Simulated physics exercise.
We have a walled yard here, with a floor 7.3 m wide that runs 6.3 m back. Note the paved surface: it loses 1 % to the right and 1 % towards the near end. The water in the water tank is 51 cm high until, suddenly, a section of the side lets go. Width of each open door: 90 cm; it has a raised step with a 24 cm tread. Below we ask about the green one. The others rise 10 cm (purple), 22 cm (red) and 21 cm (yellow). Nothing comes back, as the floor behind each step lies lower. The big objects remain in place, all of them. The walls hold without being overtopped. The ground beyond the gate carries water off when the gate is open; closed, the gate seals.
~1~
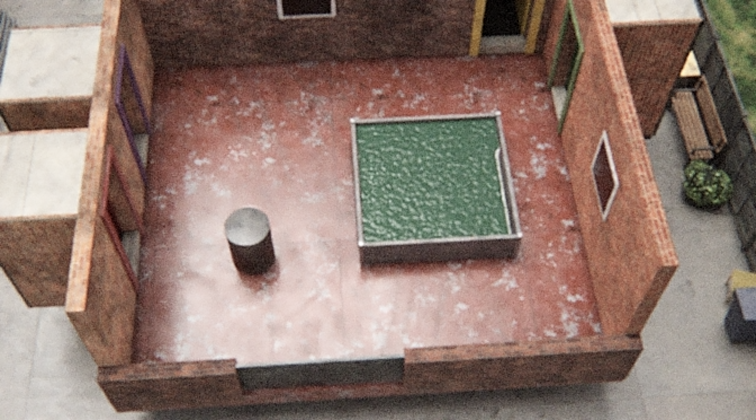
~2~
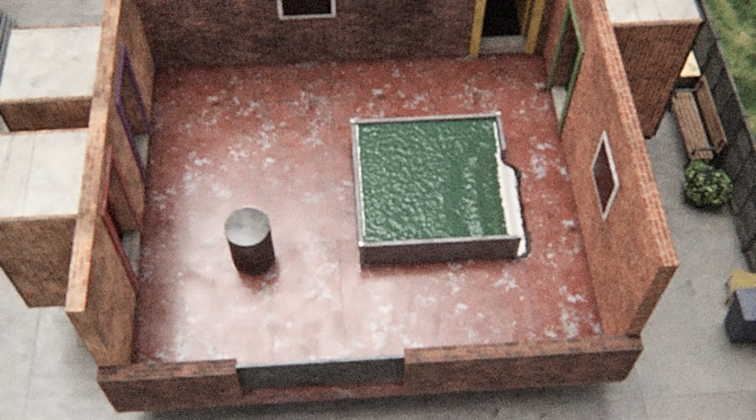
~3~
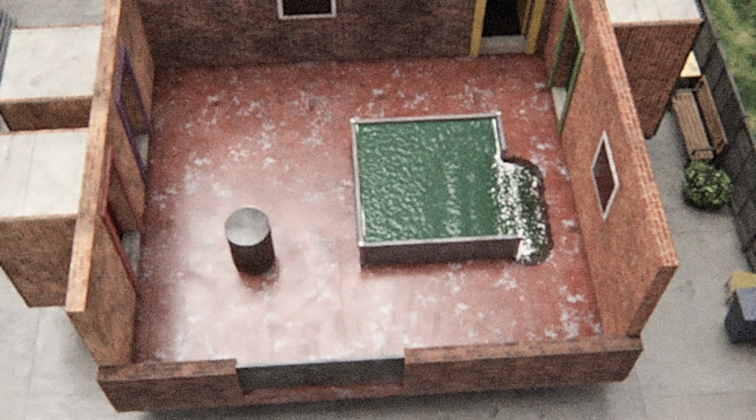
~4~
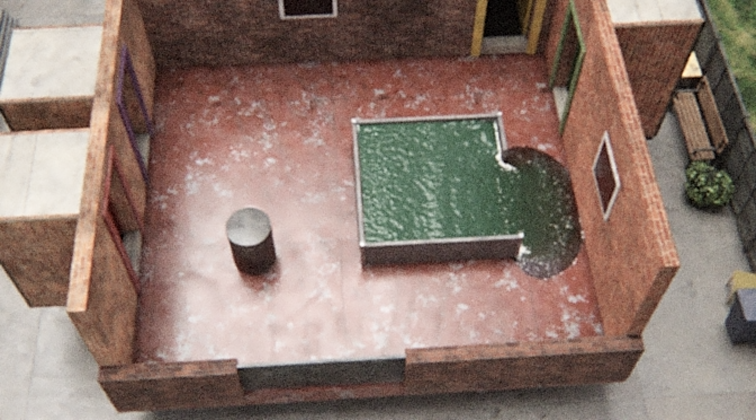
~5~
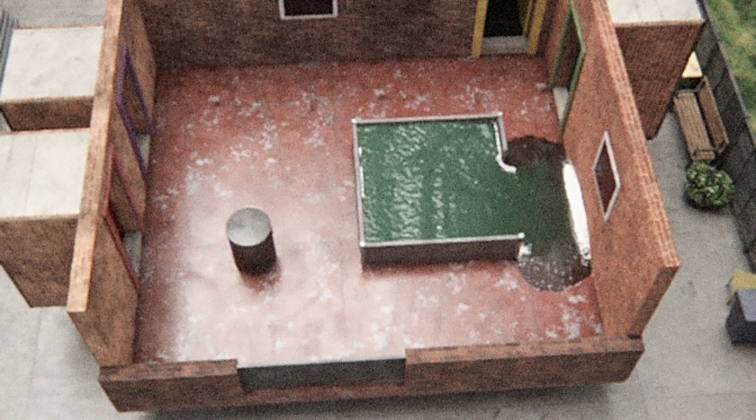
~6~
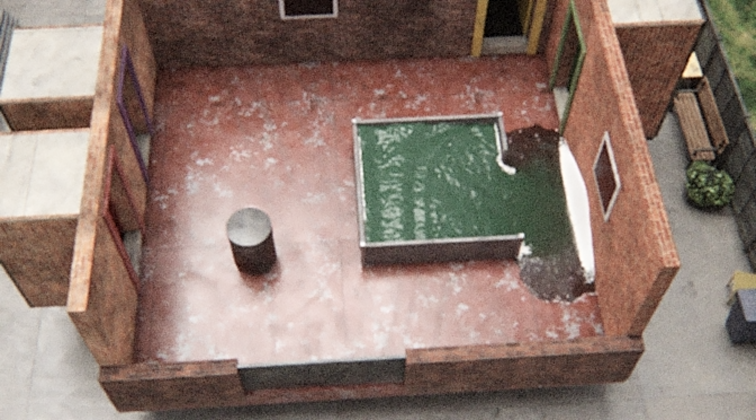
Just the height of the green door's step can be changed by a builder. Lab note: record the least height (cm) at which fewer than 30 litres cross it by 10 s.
Least height: 6.5 cm.
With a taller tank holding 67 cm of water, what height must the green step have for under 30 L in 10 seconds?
Some 8.5 cm.
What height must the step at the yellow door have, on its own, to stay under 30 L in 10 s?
Door yellow, min height approx. 15 cm.
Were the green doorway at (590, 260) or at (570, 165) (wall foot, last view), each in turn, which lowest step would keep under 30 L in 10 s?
In turn: Roughly 28 cm, roughly 26 cm.
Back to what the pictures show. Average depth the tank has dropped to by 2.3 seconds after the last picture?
The mean depth is about 22 cm.
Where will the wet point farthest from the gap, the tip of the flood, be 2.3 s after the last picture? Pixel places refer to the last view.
The farthest wet point sits near (324, 376).
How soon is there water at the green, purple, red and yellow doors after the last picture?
Arrival: Green 0.3 s, purple 6.0 s, red 4.5 s, yellow 1.2 s.
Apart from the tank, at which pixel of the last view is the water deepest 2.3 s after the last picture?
(606, 361).
Then, 0.7 s after the last picture water covers 10 % of the floor, deepest (44 cm) near (576, 221); 8 cm at the green door, 0 litres in over its 8 cm step.
Then, 2.3 s after the last picture water covers 30 % of the floor, deepest (40 cm) near (606, 361); 9 cm at the green door, 1 litre in over its 8 cm step.
Then, 9.3 s after the last picture water covers 100 % of the floor, deepest (12 cm) near (595, 361); 9 cm at the green door, 13 litres in over its 8 cm step.
At the green door as built, the water peaked near 10 cm, 5.3 s after the last picture.
Run again over the same 10 s with other heights there, 53 litres in over 5 cm, 22 litres over 7 cm. The limit of 30 litres is kept from about 6.5 cm up.
